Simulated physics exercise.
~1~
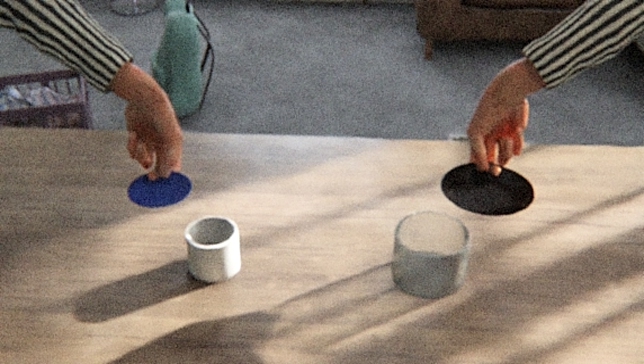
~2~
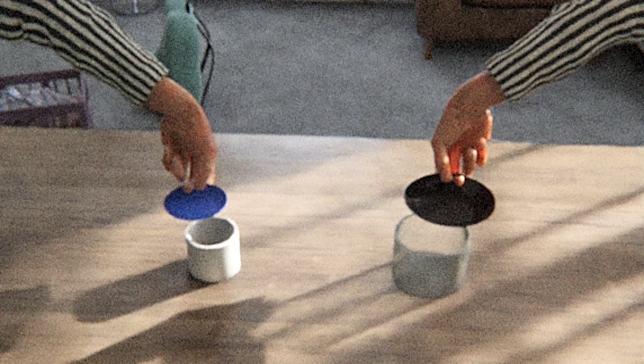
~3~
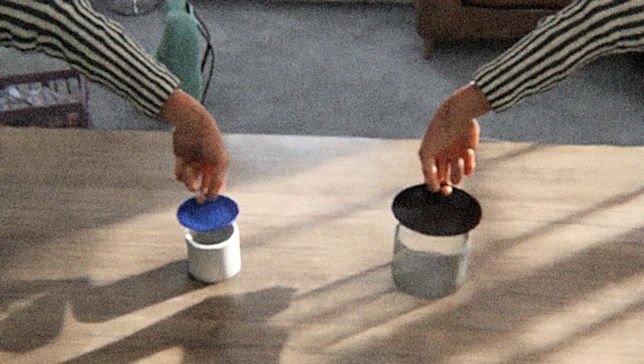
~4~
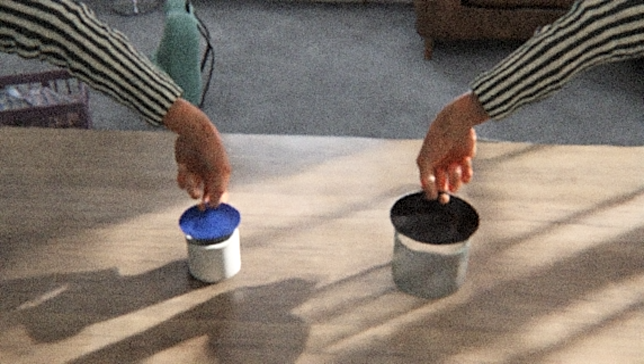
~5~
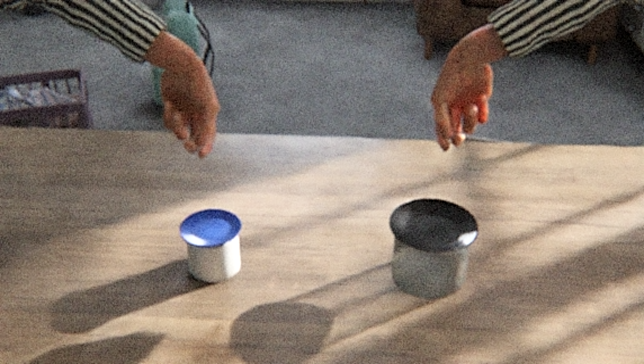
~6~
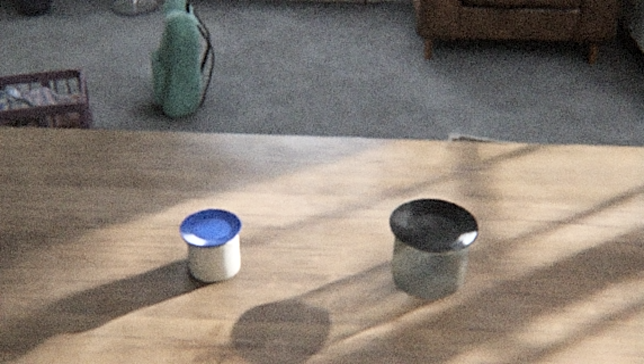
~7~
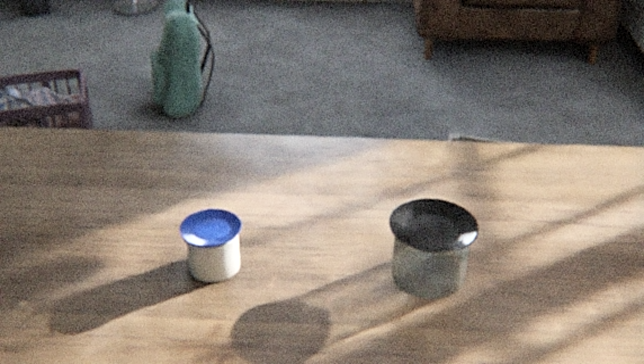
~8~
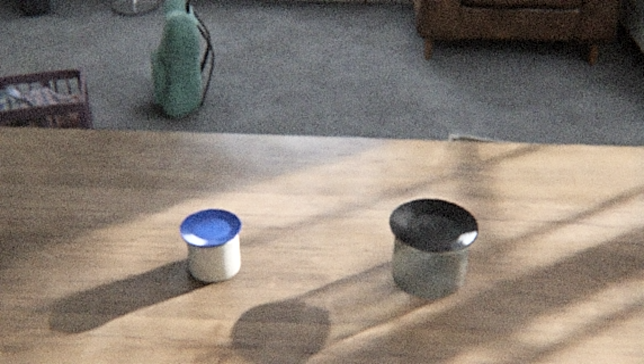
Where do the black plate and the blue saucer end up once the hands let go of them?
Both stay up on the rims, with the black plate covering the opening of the glass on the right and the blue saucer covering the opening of the beaker on the left.
